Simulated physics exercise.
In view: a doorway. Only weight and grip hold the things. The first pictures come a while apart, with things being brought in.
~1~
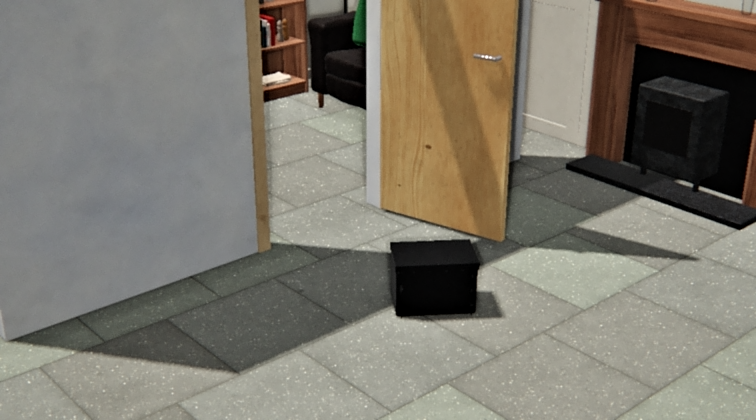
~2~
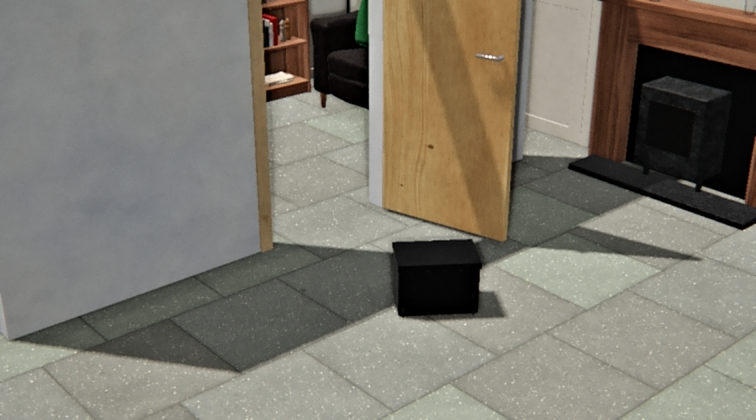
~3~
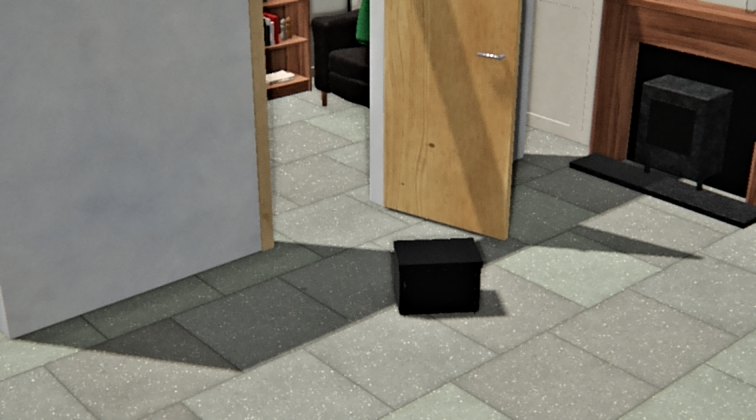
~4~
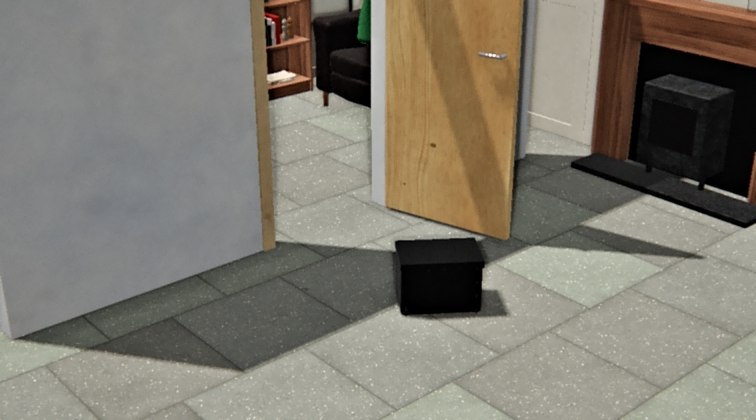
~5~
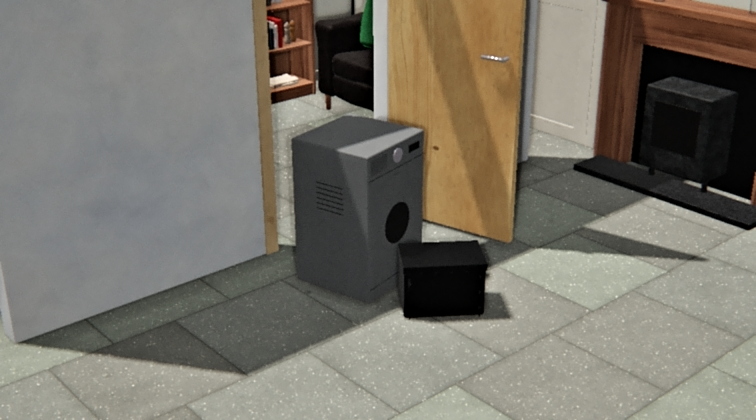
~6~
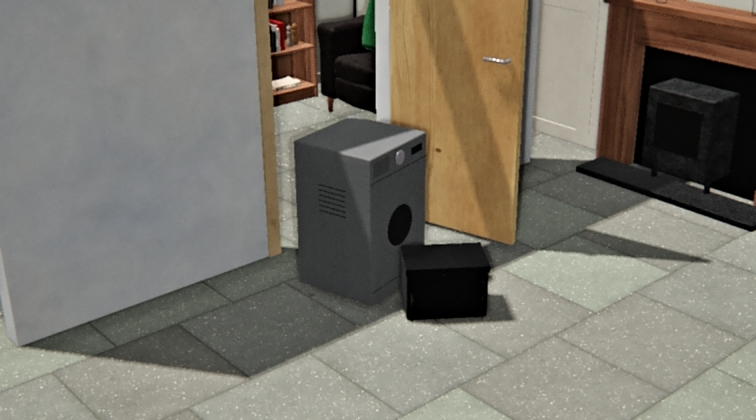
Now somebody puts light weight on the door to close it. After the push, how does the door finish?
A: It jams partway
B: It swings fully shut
Option A: It jams partway.
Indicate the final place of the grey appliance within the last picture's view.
Close to (354, 209) in the last picture.
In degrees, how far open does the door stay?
Near 60° open.
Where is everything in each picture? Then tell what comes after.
In the first picture, door wide open and still; black tote (433, 278).
In the second picture, door wide open and still; black tote (436, 278).
In the third picture, door wide open and still; black tote (437, 277).
In the fourth picture, door wide open and still; black tote (438, 277).
In the fifth picture, door wide open and still; black tote (441, 279).
In the sixth picture, door wide open and still; grey appliance (362, 208); black tote (444, 282).
Then, 0.50 s past the last view, door 92° open.
Then, 0.80 s past the last view, door 74° open.
Then, 1.00 s past the last view, door 62° open; grey appliance displaced a little near (358, 209).
Finally, door 60° open; both still in place. Final places as the last picture's camera would see them, grey appliance near (354, 209).
